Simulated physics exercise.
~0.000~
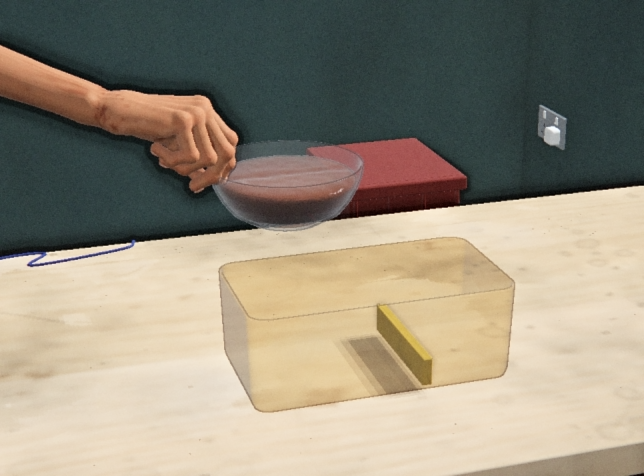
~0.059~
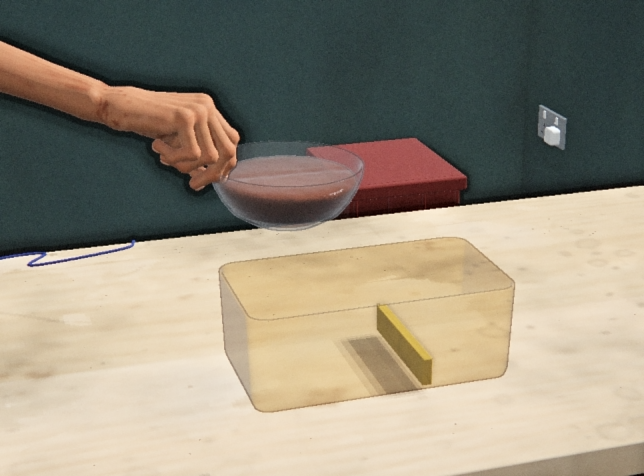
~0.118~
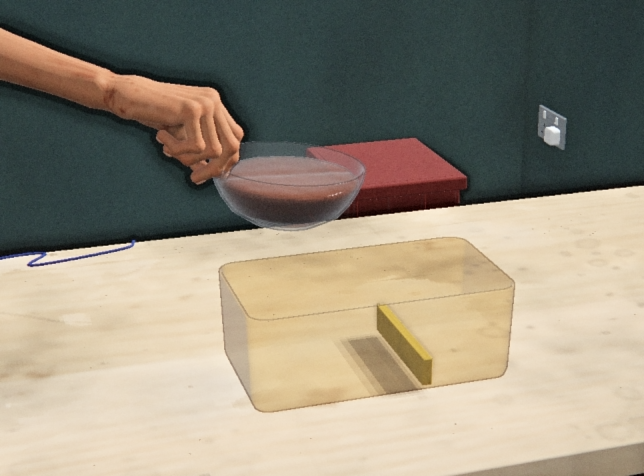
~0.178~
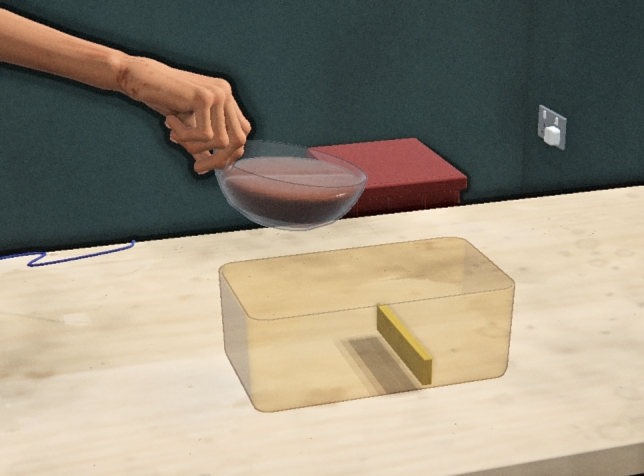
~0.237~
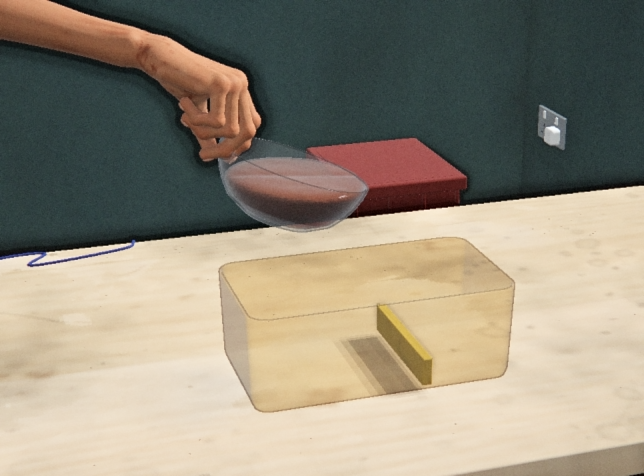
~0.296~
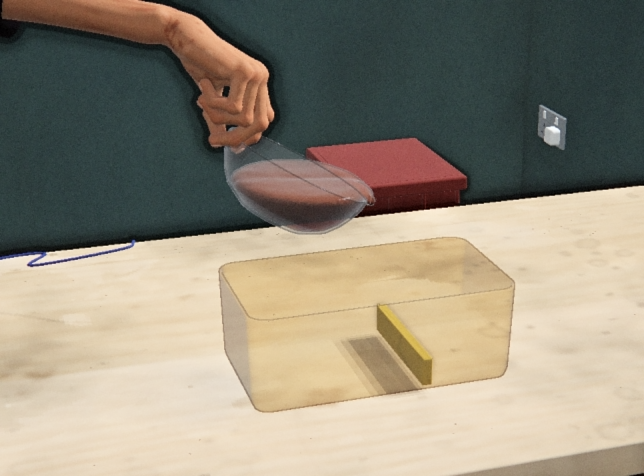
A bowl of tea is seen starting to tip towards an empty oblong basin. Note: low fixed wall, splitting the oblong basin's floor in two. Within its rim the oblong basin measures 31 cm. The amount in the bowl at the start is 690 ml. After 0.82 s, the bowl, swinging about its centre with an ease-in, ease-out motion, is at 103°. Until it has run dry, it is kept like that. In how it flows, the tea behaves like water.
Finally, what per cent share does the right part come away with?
Roughly 37 per cent.
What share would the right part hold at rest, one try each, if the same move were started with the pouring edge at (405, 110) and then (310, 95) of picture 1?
The first try gives 60 percent and the second 10 percent.
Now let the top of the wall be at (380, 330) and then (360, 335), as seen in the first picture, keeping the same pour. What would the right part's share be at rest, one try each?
Respectively close to 65 and 80 %.
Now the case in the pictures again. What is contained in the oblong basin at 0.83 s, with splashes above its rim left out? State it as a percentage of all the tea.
Near 98 in a hundred.
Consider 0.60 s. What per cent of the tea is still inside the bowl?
10 %.
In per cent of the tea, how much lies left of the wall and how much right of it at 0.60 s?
Left: Around 32. Right: Around 36.
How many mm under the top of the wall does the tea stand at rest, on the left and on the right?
Left about 20 mm, while the right is about 18 mm.
By 0.60 s the tilt is 86° and 10 per cent is still to pour, 32 is left of the wall and 36 right of it.
By 0.83 s the tilt is 103° and 0 per cent is still to pour, 60 is left of the wall and 38 right of it.
By 1.06 s the tilt is 103° and 0 per cent is still to pour, 61 is left of the wall and 37 right of it.
By 1.32 s the tilt is 103° and 0 per cent is still to pour, 61 is left of the wall and 37 right of it.
At rest 61 per cent lies left of the wall, 37 right of it and 2 outside.
